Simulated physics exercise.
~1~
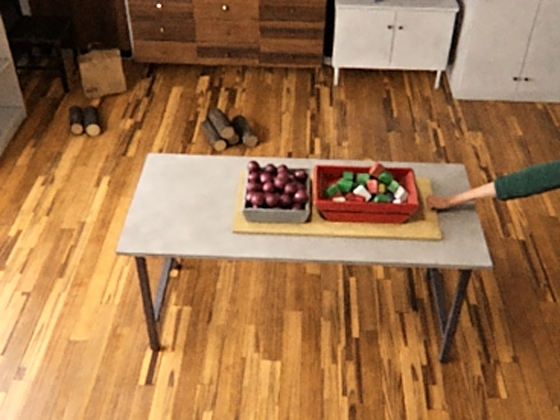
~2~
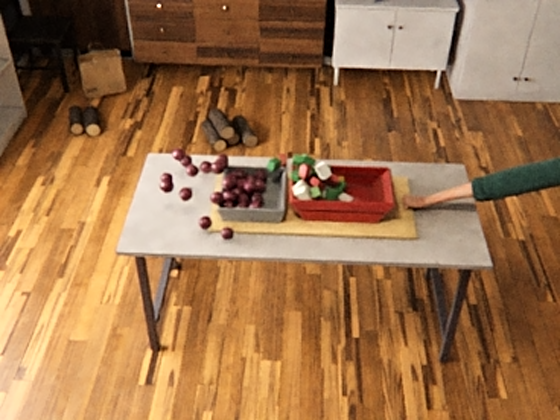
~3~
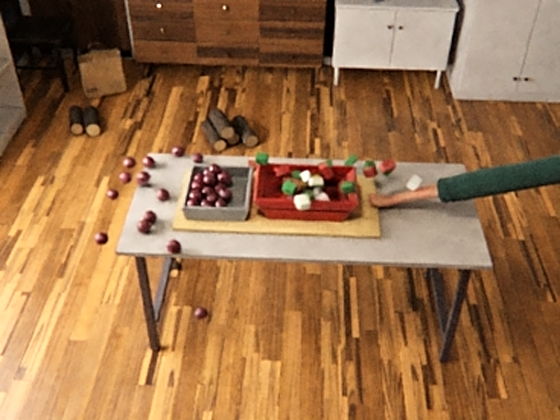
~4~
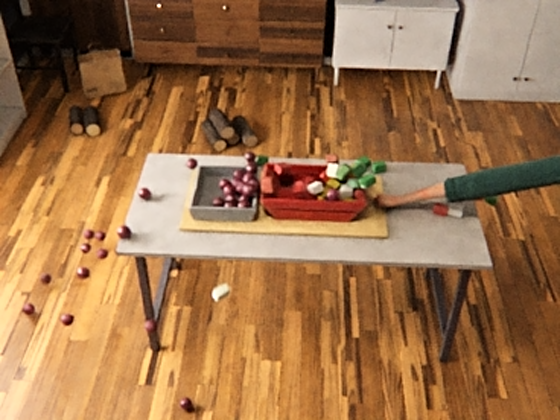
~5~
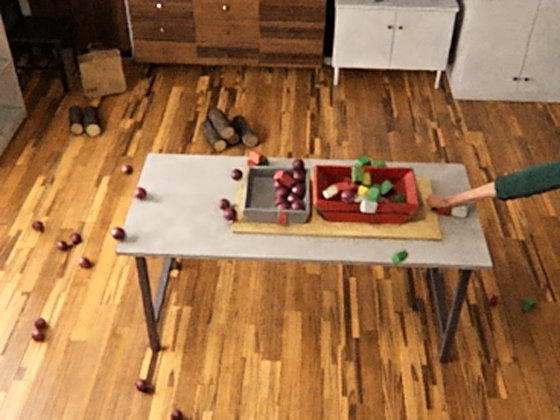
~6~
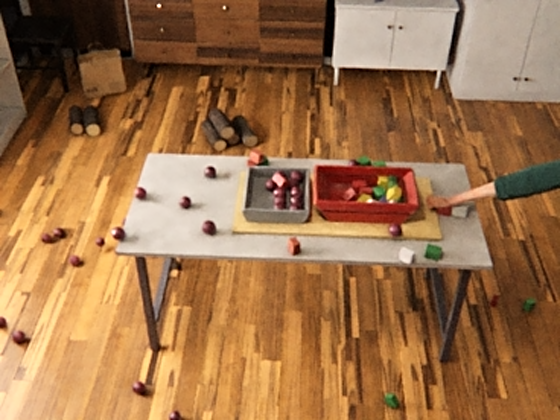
A board carrying a grey container of red onions and a red container of toy bricks slides left and back right on a table as a hand shakes it, flinging many pieces out; it ends still, with onions and bricks scattered across the tabletop and floor.
